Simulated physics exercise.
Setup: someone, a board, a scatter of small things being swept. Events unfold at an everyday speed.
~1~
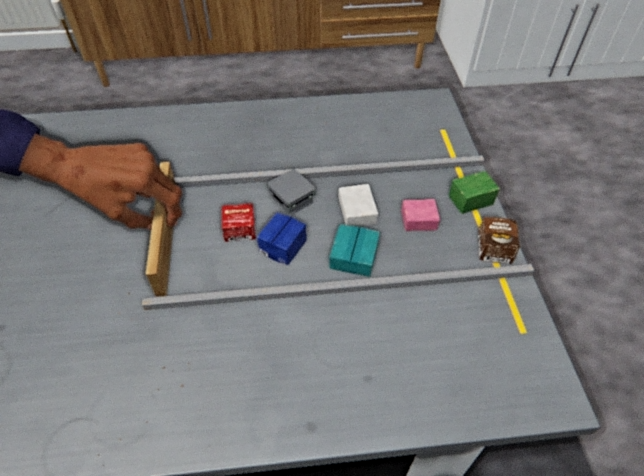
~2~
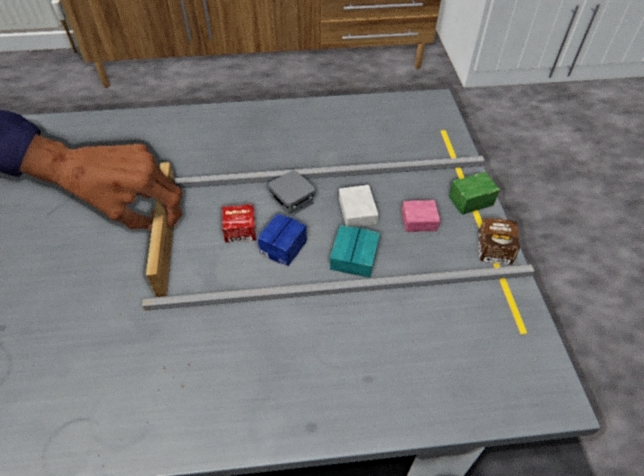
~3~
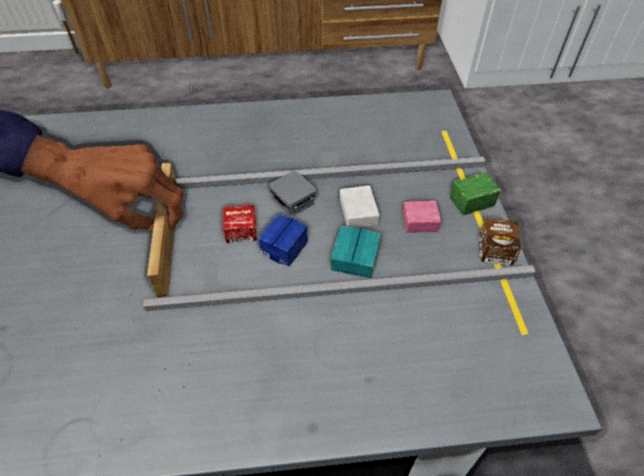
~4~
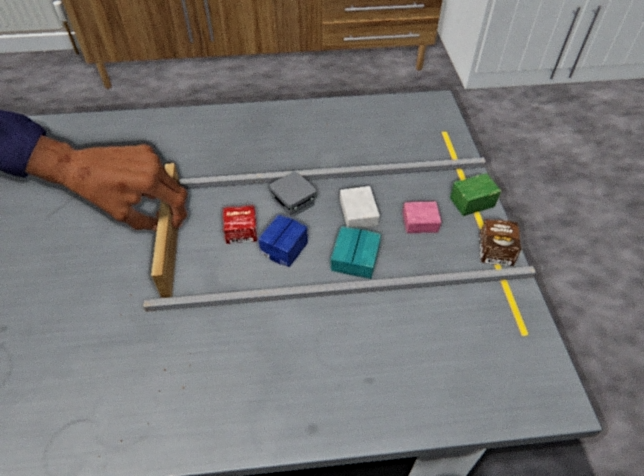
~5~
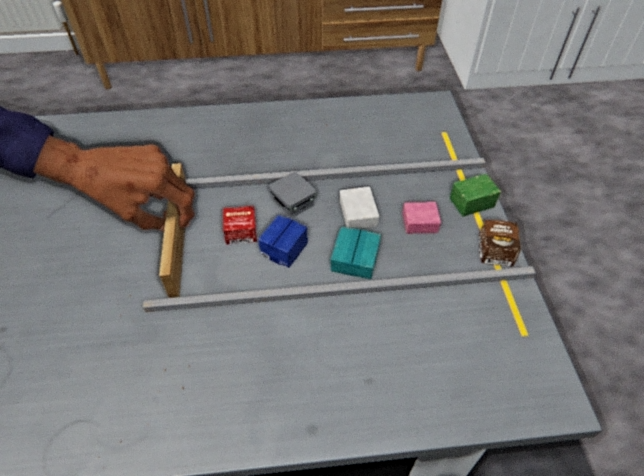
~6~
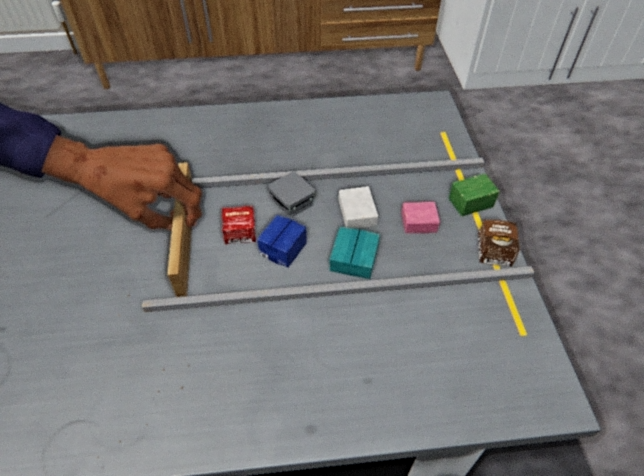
On a grey table between two rails, a hand slid a wooden board slightly to the right toward a scatter of small colourful boxes and blocks, which stayed where they were.
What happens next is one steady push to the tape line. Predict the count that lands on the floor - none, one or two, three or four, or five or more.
Ha, five or more come down.
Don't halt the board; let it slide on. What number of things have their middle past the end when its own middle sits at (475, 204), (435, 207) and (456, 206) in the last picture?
5; 3; 4.
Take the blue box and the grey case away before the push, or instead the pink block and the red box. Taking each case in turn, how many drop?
First 4, then 3.
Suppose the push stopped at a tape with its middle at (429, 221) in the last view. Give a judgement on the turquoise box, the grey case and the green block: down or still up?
The turquoise box stays put, the grey case stays put, the green block topples down.
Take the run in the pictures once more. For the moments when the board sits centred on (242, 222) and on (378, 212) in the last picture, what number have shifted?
At the one place 2, at the other 7.
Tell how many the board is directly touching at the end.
It adds up to 3.
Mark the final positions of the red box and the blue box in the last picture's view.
About (492, 206), and the other about (510, 236).
Soon after, none off yet; brown box at rest near (498, 243); green block at rest near (474, 195); pink block at rest near (420, 218).
After that, none off yet; brown box at rest near (498, 243); green block displaced a little near (485, 191); pink block displaced about its own width near (468, 219).
In the end, the number that fall off is five or more; gone, turquoise box, white block, pink block, green block and brown box.
